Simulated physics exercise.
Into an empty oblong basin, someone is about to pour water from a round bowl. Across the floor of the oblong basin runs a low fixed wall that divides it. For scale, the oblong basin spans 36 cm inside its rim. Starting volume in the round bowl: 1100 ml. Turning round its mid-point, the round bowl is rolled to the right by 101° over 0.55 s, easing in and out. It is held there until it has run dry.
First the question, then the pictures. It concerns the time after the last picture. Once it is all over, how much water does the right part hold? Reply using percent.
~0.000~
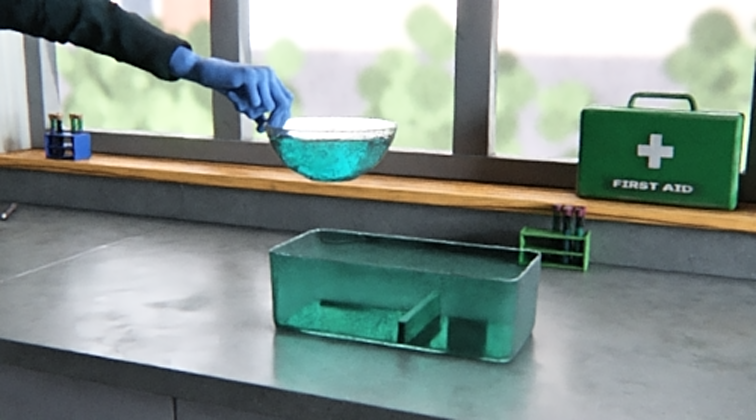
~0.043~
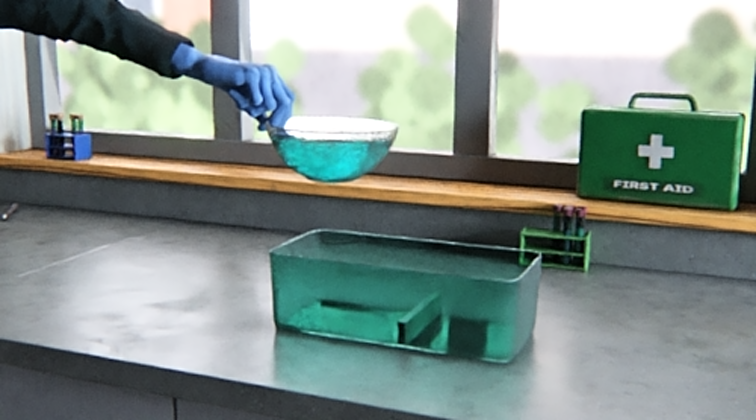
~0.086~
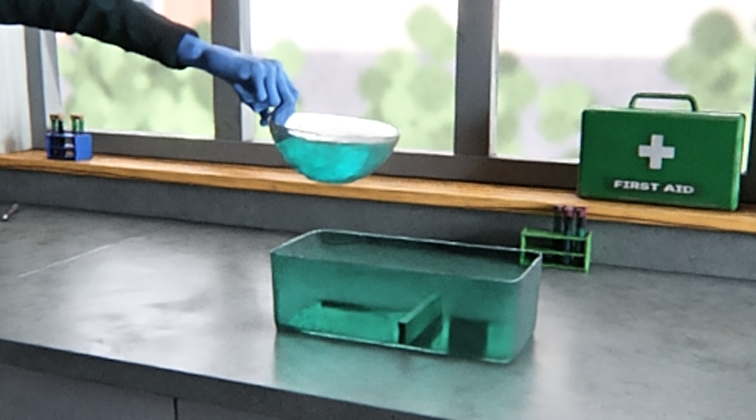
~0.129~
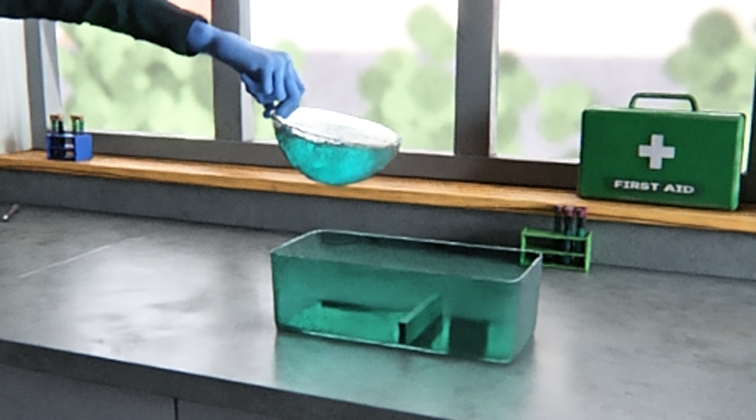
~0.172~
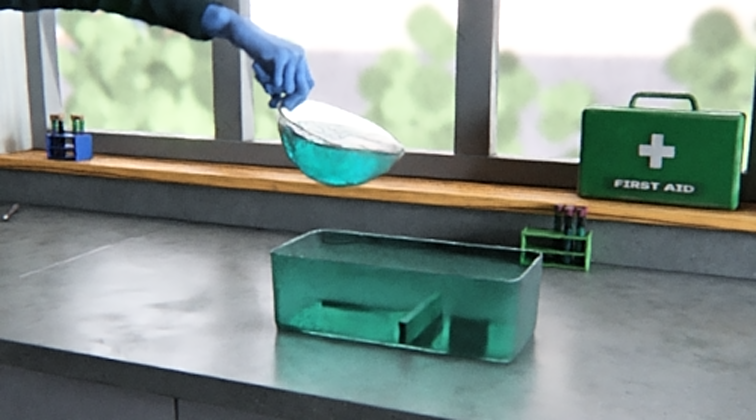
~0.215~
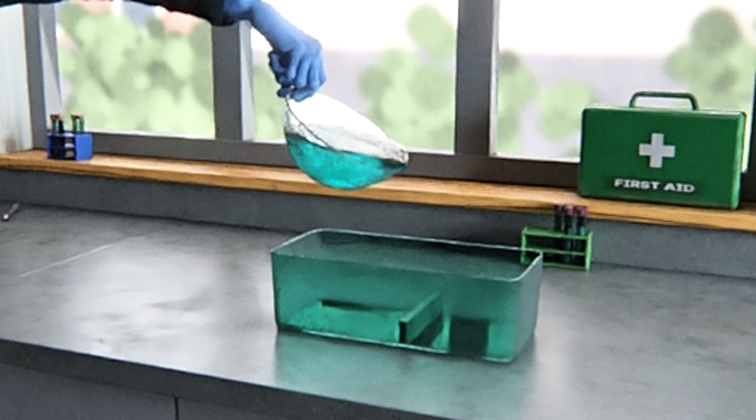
The right part holds about 41 per cent.
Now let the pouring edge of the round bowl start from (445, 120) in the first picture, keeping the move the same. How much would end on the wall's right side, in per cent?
It would then come to around 45 percent.
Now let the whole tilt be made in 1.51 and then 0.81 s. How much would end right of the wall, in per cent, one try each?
Around 60 per cent first, around 50 per cent next.
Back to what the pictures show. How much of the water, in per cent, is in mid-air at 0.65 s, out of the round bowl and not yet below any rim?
Estimated airborne part: Roughly 22 per cent.
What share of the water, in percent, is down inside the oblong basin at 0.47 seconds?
62 %, roughly.
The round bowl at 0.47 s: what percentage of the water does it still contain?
I'd estimate some 6 % remains.
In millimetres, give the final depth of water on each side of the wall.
Left 18 mm, right 20 mm.
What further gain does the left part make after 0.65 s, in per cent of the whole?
I'd say near 8 percent.
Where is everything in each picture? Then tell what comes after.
The first picture shows tilt 0°; pouring edge (393, 129); surface from (278, 128) to (391, 136); the oblong basin's rim runs from (292, 241) to (530, 267); the wall's top is at (421, 306).
The second picture shows tilt 2°; pouring edge (394, 131); surface from (279, 128) to (392, 137).
The third picture shows tilt 6°; pouring edge (396, 137); surface from (281, 125) to (394, 140).
The fourth picture shows tilt 13°; pouring edge (398, 146); surface from (285, 123) to (396, 145).
The fifth picture shows tilt 22°; pouring edge (398, 157); surface from (290, 121) to (400, 153); 1 per cent is over the edge.
The sixth picture shows tilt 34°; pouring edge (397, 170); surface from (295, 124) to (383, 152); 7 per cent is over the edge.
Then, 0.47 s in, the tilt is 95° and 6 per cent is still to pour, 20 is left of the wall and 41 right of it.
Then, 0.65 s in, the tilt is 101° and 0 per cent is still to pour, 41 is left of the wall and 36 right of it.
Then, 0.84 s in, the tilt is 101° and 1 per cent is still to pour, 38 is left of the wall and 45 right of it.
Then, 1.05 s in, the tilt is 101° and 0 per cent is still to pour, 47 is left of the wall and 42 right of it.
Finally, 49 per cent lies left of the wall, 41 right of it and 10 outside.
